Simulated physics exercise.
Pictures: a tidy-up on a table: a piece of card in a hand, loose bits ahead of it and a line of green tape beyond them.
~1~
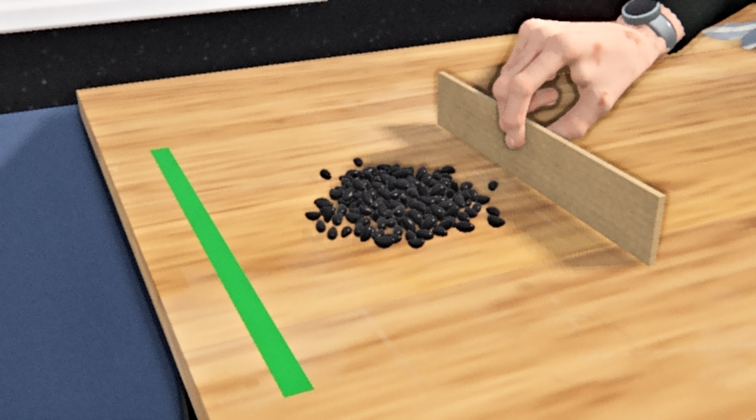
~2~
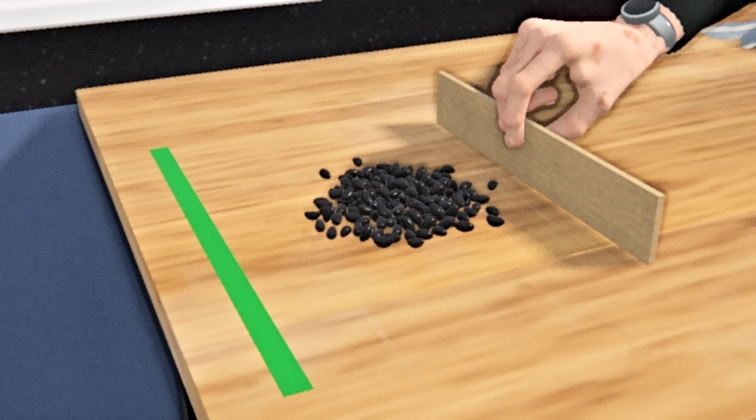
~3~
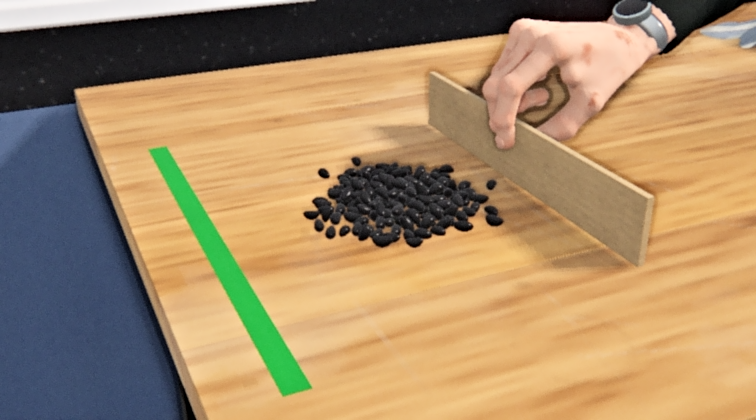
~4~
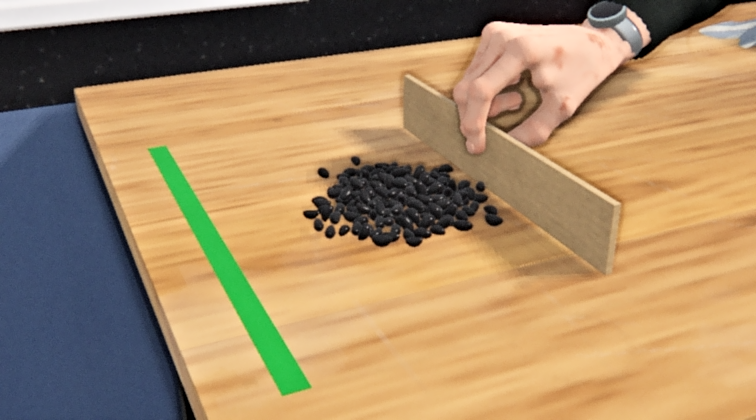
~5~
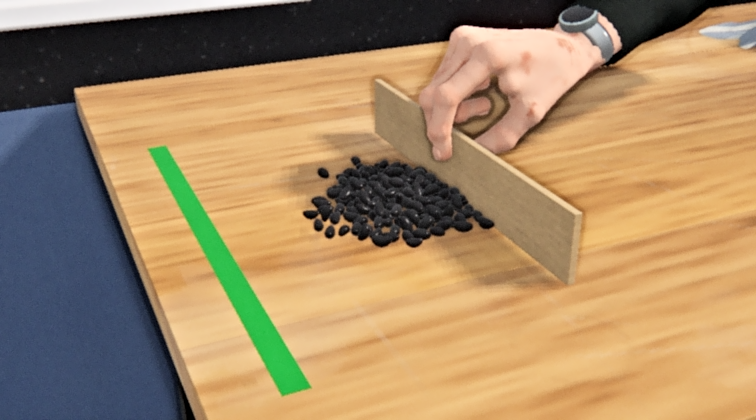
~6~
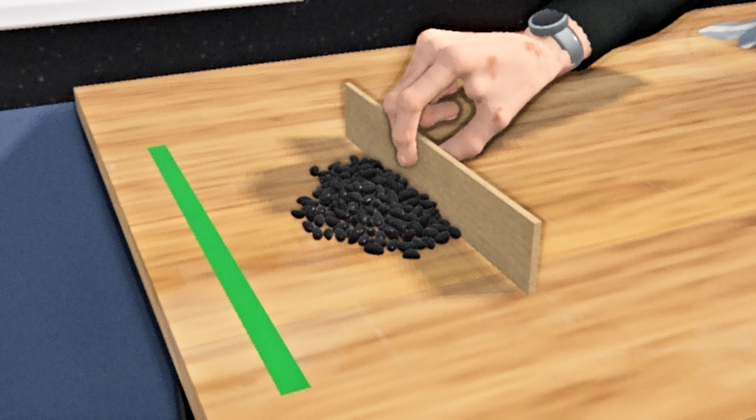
At first, a hand holds a piece of card upright and still on a wooden table, to the right of a heap of black beans, with green tape farther left. The hand then slides the card left, meets the heap, and pushes the beans a short way toward the tape, bunching them closer together.
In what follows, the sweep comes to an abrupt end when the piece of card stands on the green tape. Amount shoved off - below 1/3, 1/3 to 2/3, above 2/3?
The portion that tips off clears a third but fails to reach two thirds.
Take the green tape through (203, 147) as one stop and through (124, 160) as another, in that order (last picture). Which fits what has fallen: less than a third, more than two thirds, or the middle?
Under a third, then above two thirds.
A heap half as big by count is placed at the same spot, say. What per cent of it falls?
I'd say close to 40 per cent.
Soon, piece of card still moving, near (309, 158); heap all on the table, its front near (198, 250).
A while on, piece of card stopped at the green tape; heap about a third over the edge.
Towards the end, piece of card stopped at the green tape; heap about half over the edge.
Finally, piece of card stopped at the green tape; heap about half over the edge.
